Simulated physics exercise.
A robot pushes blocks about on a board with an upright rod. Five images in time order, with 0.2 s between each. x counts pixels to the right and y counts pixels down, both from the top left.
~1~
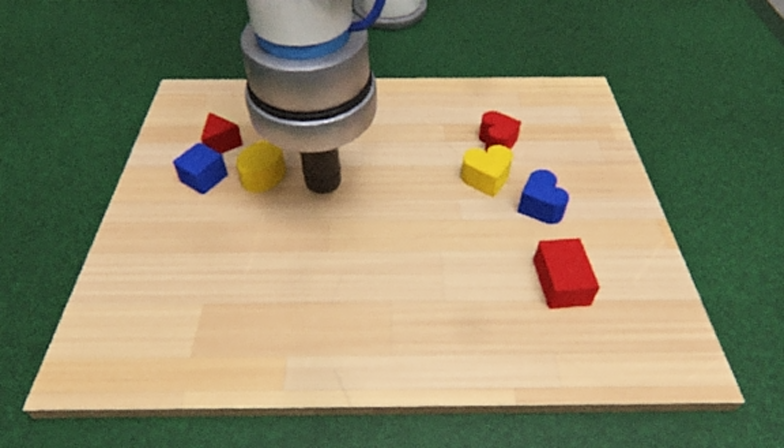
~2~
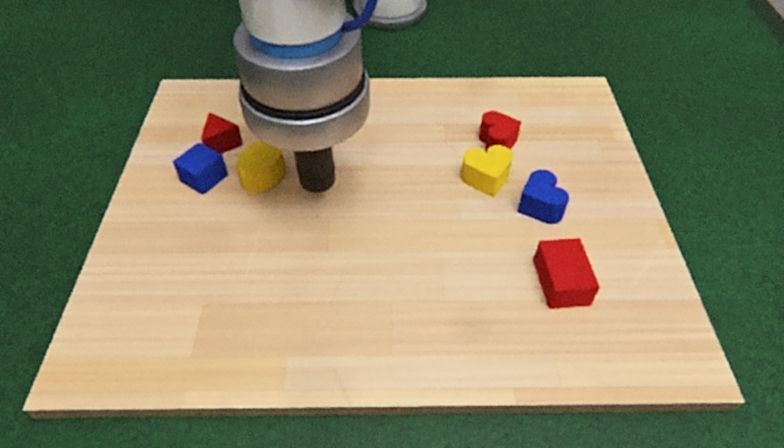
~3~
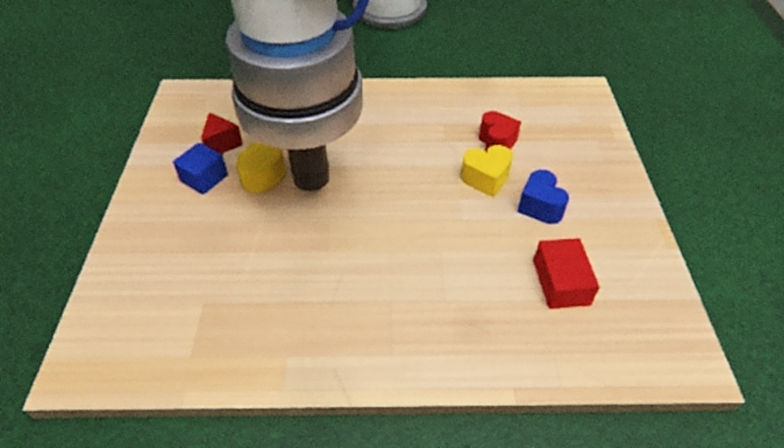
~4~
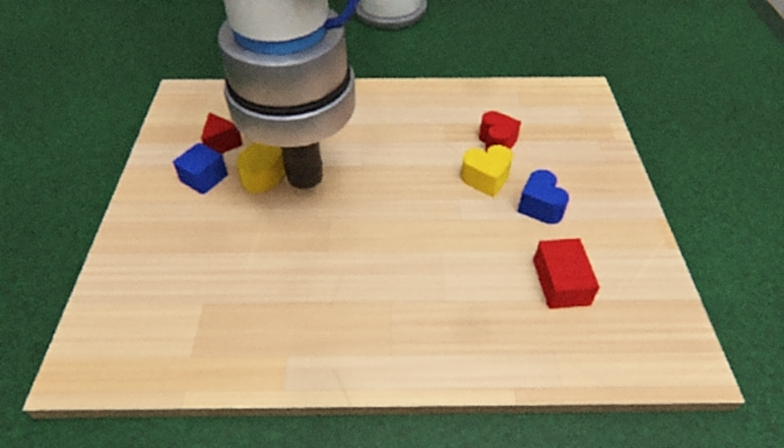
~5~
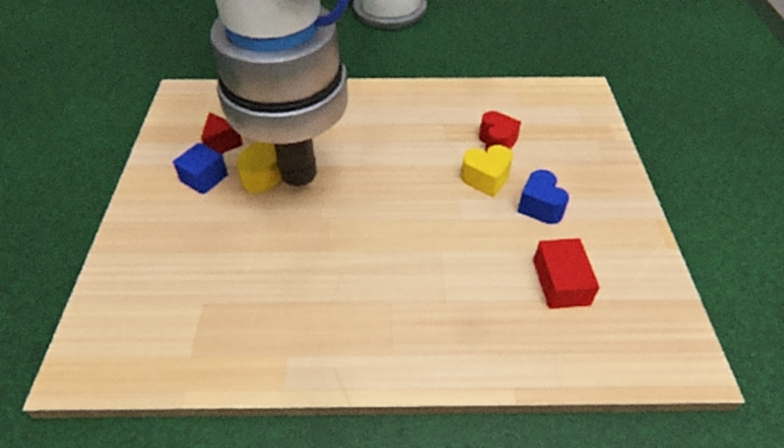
At first, a robot's dark upright rod stands on a wooden board, just right of a yellow block that sits near blue and red ones. The rod then slides slightly left in small steps, drawing closer to the yellow block, while all the blocks, including those on the right, stay still.
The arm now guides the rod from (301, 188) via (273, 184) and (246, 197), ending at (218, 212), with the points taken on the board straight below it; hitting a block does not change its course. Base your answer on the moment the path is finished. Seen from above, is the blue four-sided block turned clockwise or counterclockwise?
It swings round anticlockwise.
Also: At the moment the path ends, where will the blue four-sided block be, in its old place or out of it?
By the last moment, the blue four-sided block will have left its place.
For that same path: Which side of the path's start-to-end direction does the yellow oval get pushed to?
That block drifts right.
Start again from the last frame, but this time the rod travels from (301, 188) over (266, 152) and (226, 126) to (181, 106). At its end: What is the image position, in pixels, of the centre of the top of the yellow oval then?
I'd place it at (224, 144), taking the centre of its top.
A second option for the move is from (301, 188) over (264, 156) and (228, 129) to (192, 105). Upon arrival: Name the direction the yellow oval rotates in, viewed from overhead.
Seen from above, counterclockwise.
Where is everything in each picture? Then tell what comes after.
The first frame shows rod's lower end (323, 182); blue four-sided block (197, 158); red three-sided block (216, 125); yellow oval (259, 155).
The second frame shows rod (318, 181); blocks still.
The third frame shows rod (312, 180); blocks still.
The fourth frame shows rod (305, 177); blocks still.
The fifth frame shows rod (299, 175); blue four-sided block (197, 158); red three-sided block (216, 125); yellow oval (259, 155).
The first path, step by step. Halfway along, rod (255, 177); blue four-sided block (187, 156), turned 20° anticlockwise; yellow oval (234, 149), turned 20° clockwise.
At the end, rod (214, 199); blue four-sided block (187, 156), turned 20° anticlockwise; red three-sided block still; yellow oval (234, 149), turned 20° clockwise.
